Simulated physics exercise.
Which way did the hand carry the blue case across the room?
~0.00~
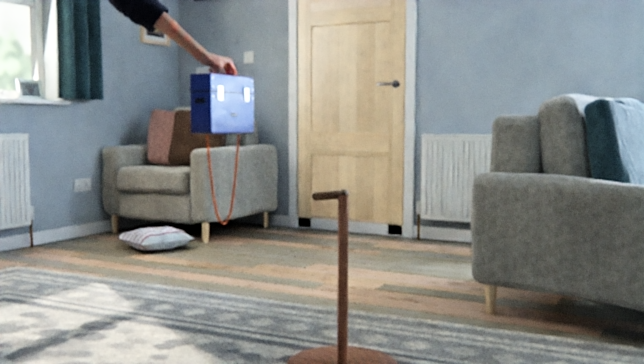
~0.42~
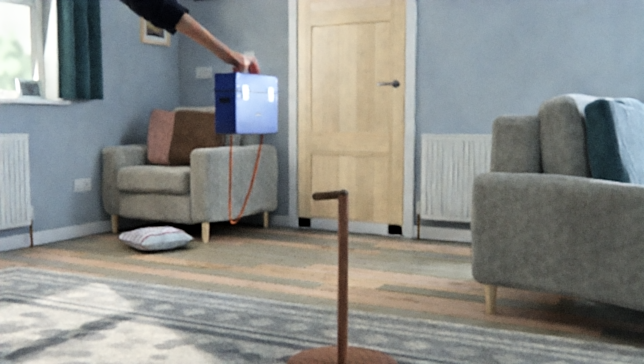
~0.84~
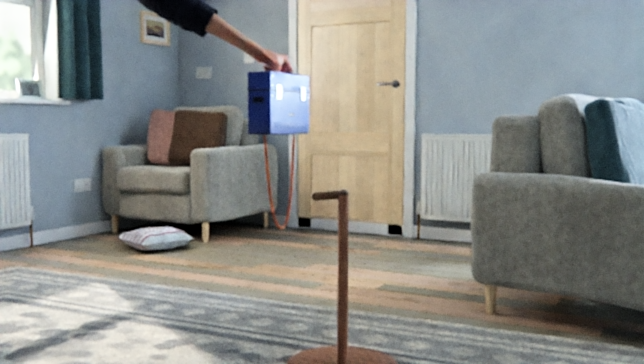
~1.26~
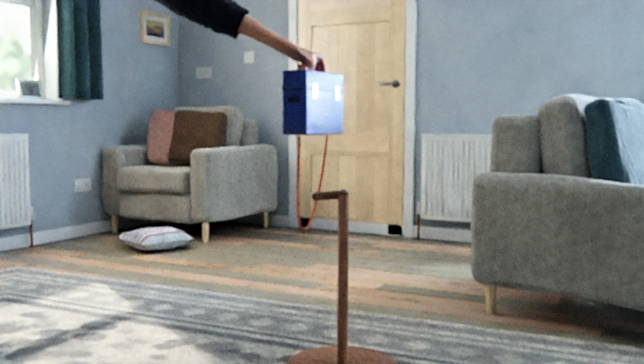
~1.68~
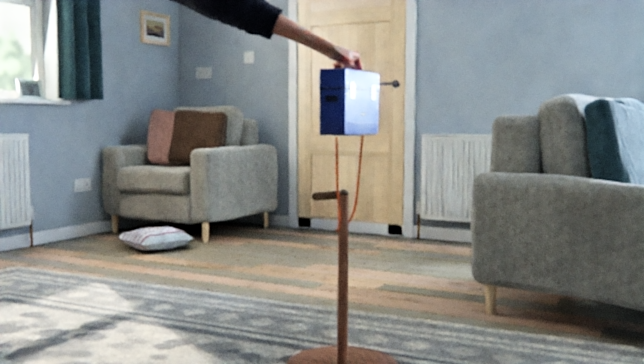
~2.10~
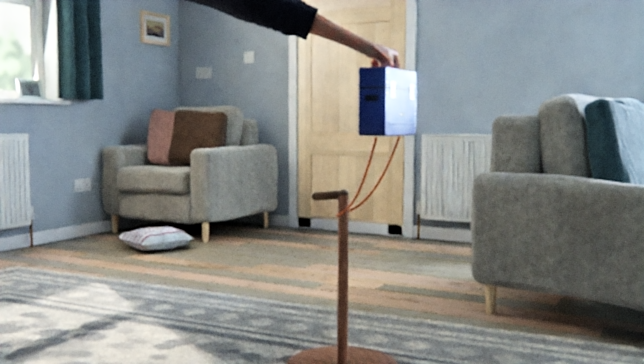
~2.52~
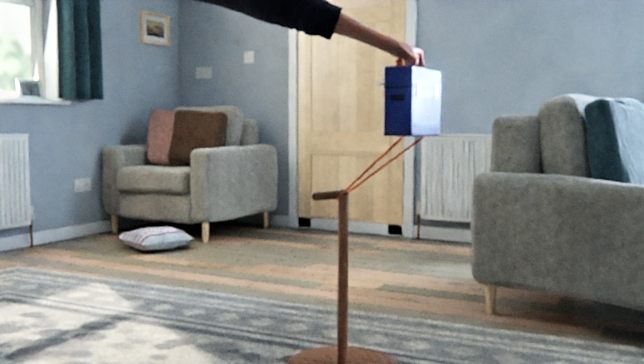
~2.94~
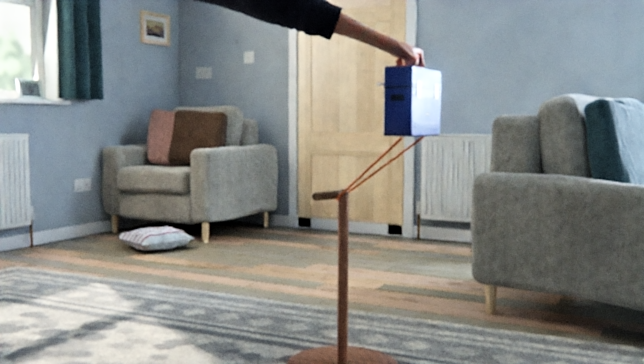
The hand carried the blue case to the right, over the post and a little past it.
In a living room with grey armchairs and a patterned rug, a hand carried a blue case to the right over a brown post, until the orange loop dangling beneath it caught on the post and pulled tight, and the hand stopped.
